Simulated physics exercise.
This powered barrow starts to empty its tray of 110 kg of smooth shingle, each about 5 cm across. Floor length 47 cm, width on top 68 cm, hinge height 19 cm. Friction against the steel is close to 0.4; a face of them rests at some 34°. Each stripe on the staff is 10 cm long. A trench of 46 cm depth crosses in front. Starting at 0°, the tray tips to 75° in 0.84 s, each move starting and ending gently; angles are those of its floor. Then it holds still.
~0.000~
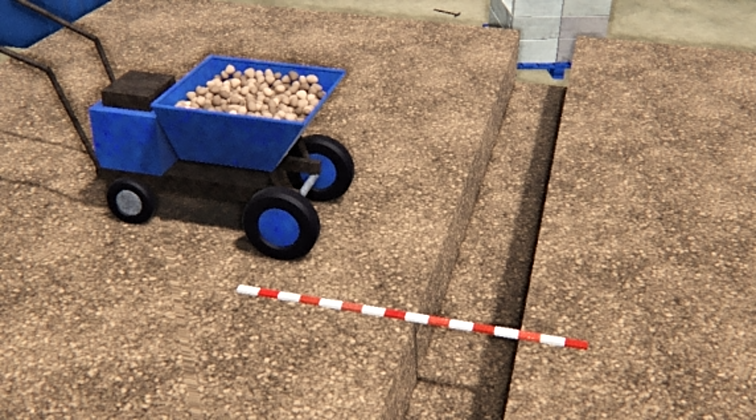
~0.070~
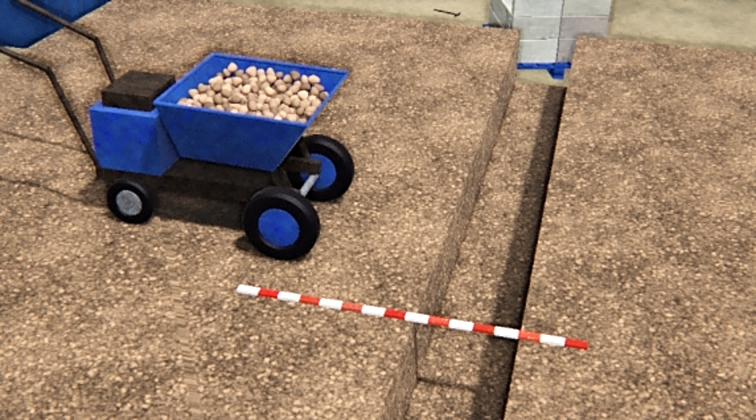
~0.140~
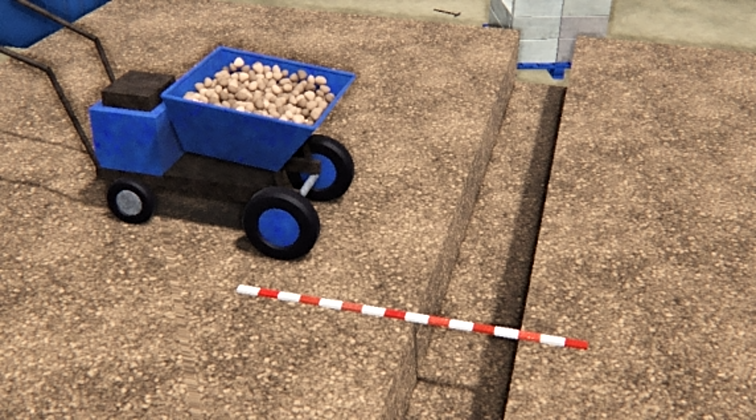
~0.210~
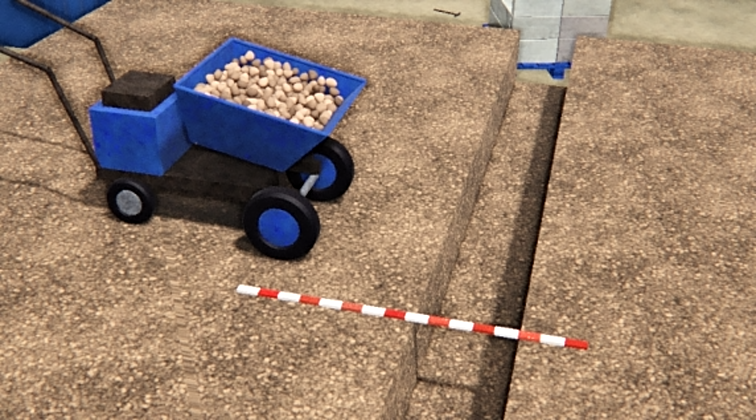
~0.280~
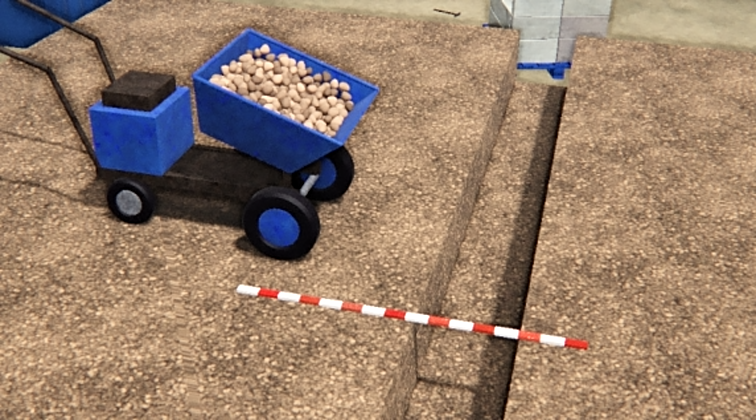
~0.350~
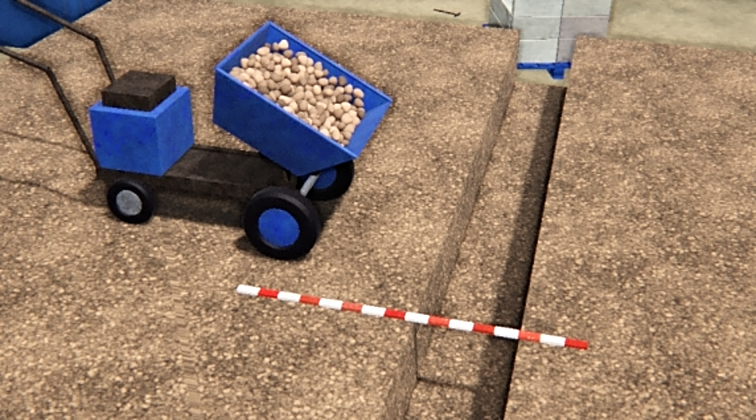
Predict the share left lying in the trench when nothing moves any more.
Some 93 per cent of it.
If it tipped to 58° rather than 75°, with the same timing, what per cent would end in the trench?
In that case some 50 per cent.
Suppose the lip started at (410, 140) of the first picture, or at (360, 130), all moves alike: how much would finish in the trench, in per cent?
Near 35 per cent from the first place, 90 from the second.
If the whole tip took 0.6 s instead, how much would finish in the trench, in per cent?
In that case some 95 per cent.
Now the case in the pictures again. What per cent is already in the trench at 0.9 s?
About 40 per cent by then.
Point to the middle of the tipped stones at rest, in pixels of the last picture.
Around (486, 317).
After 0.6 s the floor is at 63°; 100 % in the tray; the foremost stones are at (402, 181).
After 0.9 s the floor is at 75°; 53 % in the tray, 9 % short of the trench, 38 % in the trench; the foremost stones are at (503, 297).
After 1.3 s the floor is at 75°; 15 % in the tray, 10 % short of the trench, 75 % in the trench; the foremost stones are at (525, 308).
After 3.2 s the floor is at 75°; 0 % in the tray, 7 % short of the trench, 93 % in the trench; the foremost stones are at (526, 304).
